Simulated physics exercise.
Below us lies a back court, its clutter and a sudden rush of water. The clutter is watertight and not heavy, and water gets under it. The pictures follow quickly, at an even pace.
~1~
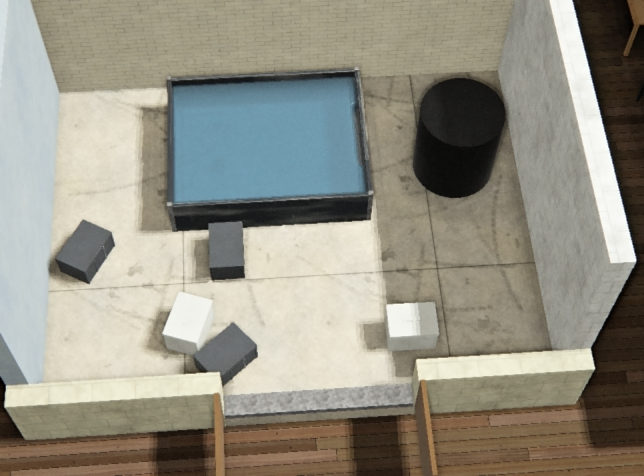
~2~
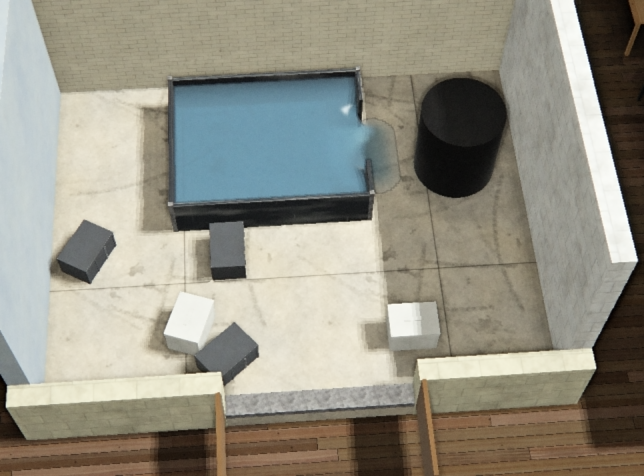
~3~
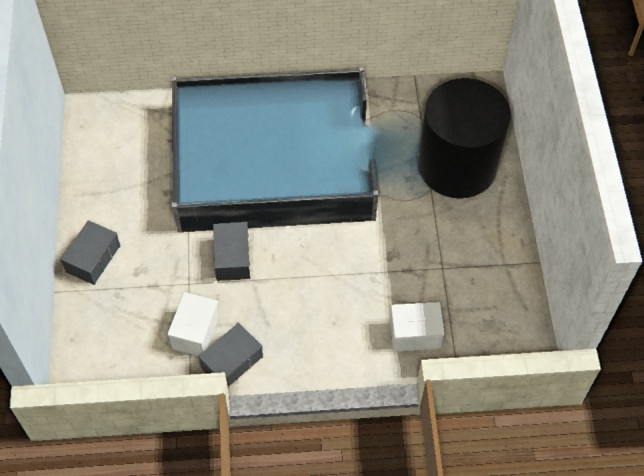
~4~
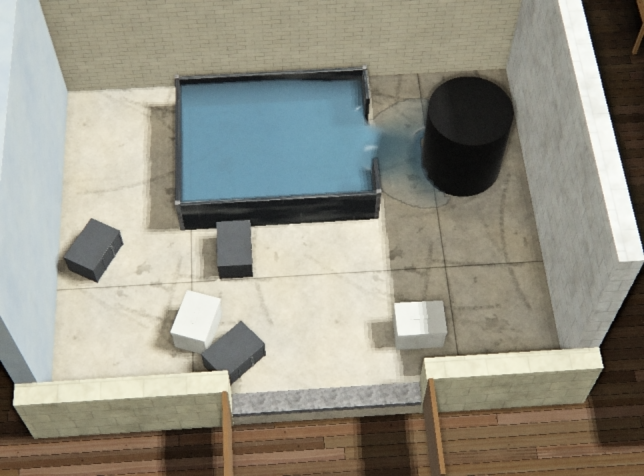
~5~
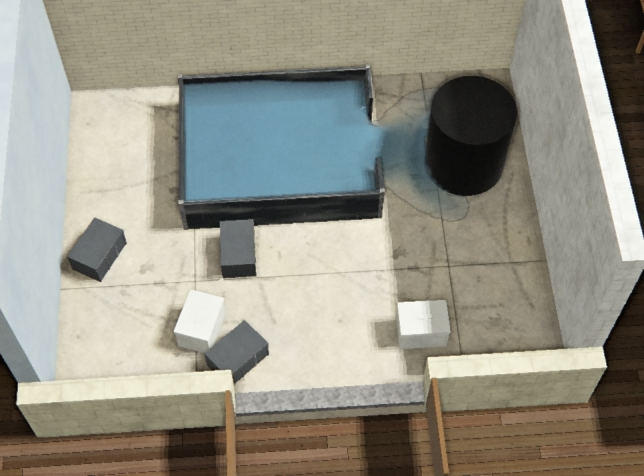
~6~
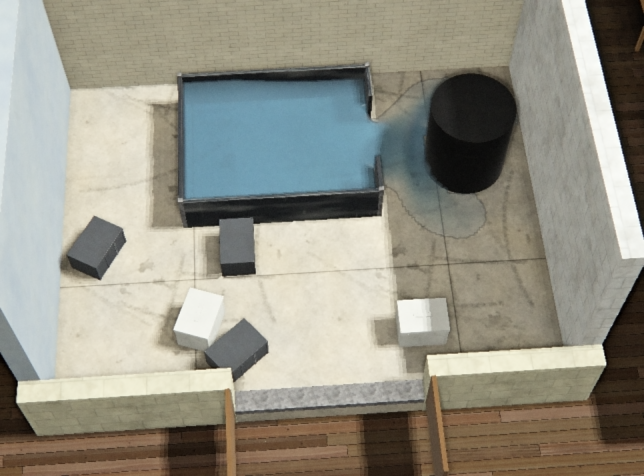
In a walled court, water bursts from the tank's right side and spreads around the black cylinder.
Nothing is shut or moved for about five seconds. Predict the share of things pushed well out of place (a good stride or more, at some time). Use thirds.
That comes to not even a third.
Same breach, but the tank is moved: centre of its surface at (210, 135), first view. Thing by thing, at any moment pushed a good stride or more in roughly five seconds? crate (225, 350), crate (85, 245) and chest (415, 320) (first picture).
As listed: Under that, no, moved that far.
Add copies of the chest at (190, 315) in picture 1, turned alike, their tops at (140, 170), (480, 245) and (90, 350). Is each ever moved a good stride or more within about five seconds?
One after the other: Not that far, shifted that much, short of that.
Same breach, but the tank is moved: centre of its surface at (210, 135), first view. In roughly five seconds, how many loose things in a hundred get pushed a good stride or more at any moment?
Some 20 per cent.
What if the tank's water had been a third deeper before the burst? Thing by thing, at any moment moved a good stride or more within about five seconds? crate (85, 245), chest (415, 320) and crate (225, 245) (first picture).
In turn: Under that, pushed that far, under that.
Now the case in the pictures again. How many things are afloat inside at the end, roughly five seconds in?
0 of them.
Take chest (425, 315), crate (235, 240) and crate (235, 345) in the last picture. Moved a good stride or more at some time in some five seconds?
One after the other: Swept aside, no, not that far.
A moment on, 0 of 5 are well off their spots; 0 afloat.
Next, 0 of 5 are well off their spots; 0 afloat.
Later, 0 of 5 are well off their spots; 0 afloat.
In the end, 1 of 5 are well off their spots, and 1 have been at some point; 0 afloat.
